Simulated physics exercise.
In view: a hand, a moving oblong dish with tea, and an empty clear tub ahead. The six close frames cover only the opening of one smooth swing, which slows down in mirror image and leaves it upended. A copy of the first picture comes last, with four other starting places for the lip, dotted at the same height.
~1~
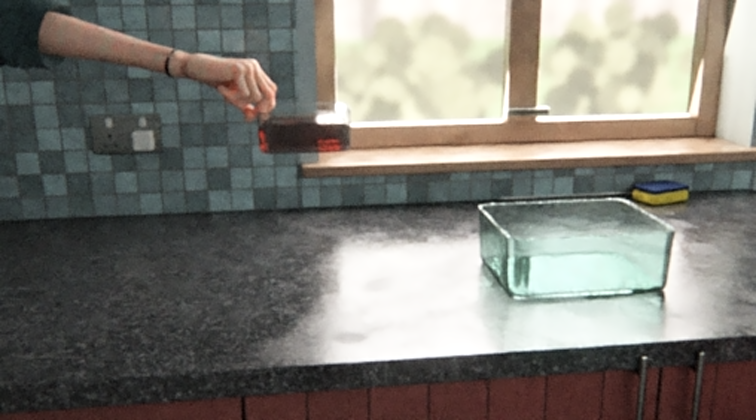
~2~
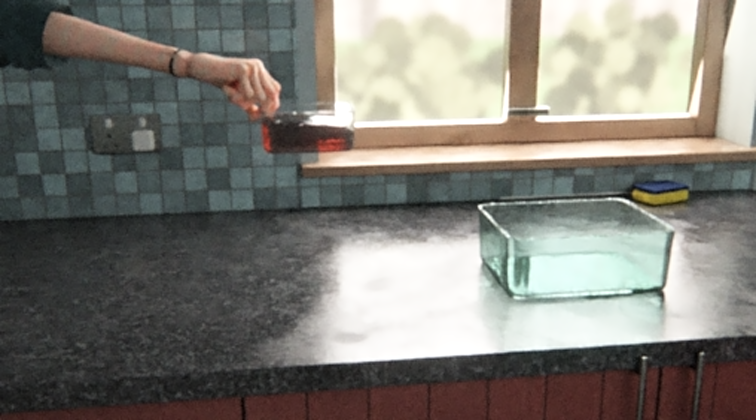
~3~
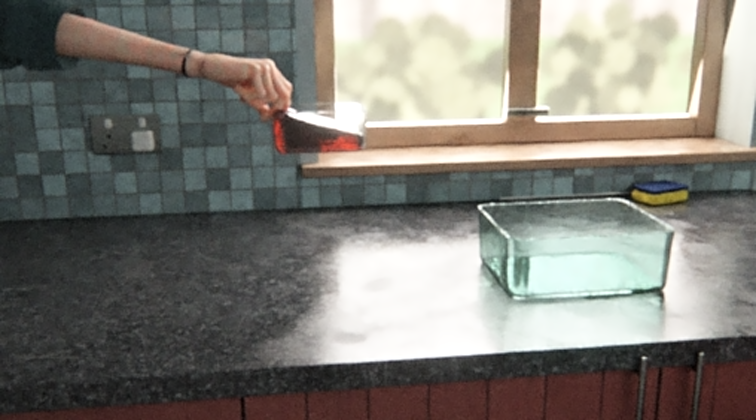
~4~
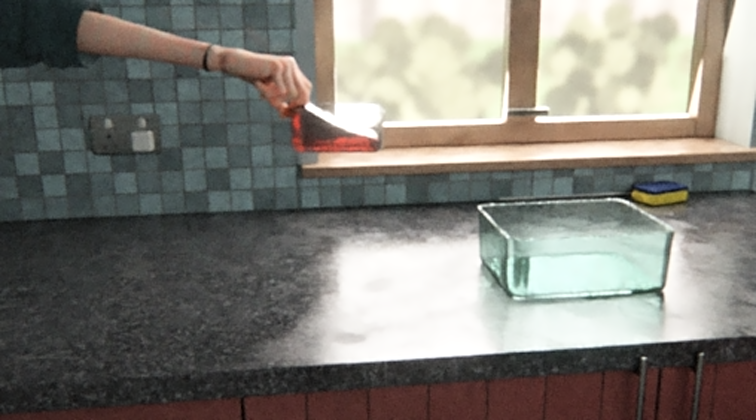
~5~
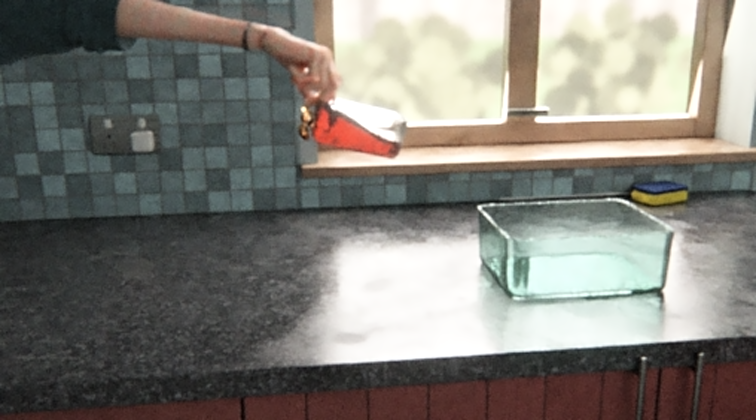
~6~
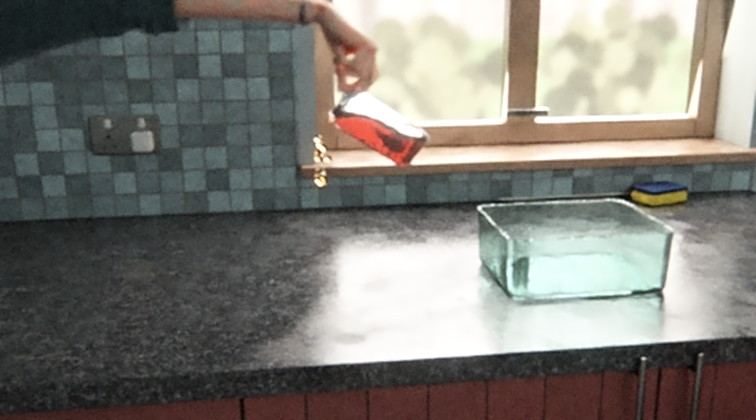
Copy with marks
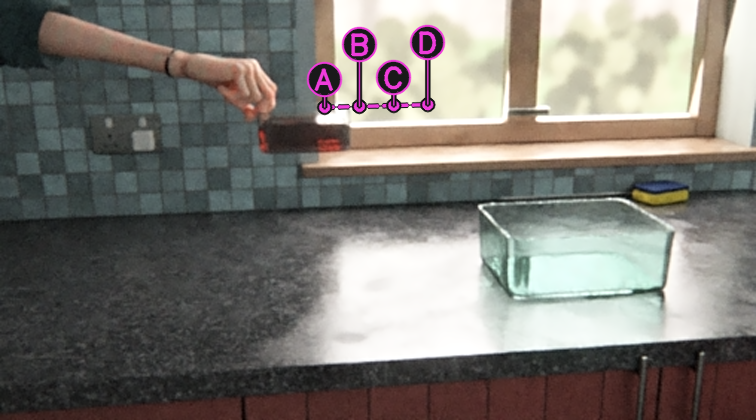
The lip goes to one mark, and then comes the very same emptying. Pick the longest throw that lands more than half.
I would pick dot A.
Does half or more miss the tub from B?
No, that is safe.
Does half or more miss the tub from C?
No, not at all.
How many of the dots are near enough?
All of the four.
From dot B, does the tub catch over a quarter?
Yes, it does.
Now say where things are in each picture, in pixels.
Upright, lip at (347, 106); tub from (506, 297) to (665, 288); nothing has left yet.
Upright, lip at (351, 106); nothing has left yet.
Upright, lip at (362, 106); tea is over the rim, down to (276, 109).
Tipped about 3°, lip at (380, 108); tea is over the rim, down to (288, 113).
Tipped about 15°, lip at (403, 117); tea is over the rim, down to (305, 136).
Tipped about 34°, lip at (424, 132); tea is over the rim, down to (323, 180).
On the marked copy, A at (324, 107); B at (359, 106); C at (393, 105); D at (427, 104).
Choosing A, about 69 % lands in the tub, 24 % falls short and 7 % goes beside or beyond.
Choosing B, about 70 % lands in the tub, 16 % falls short and 15 % goes beside or beyond.
Choosing C, about 74 % lands in the tub, 9 % falls short and 17 % goes beside or beyond.
Choosing D, about 88 % lands in the tub, 6 % falls short and 6 % goes beside or beyond.
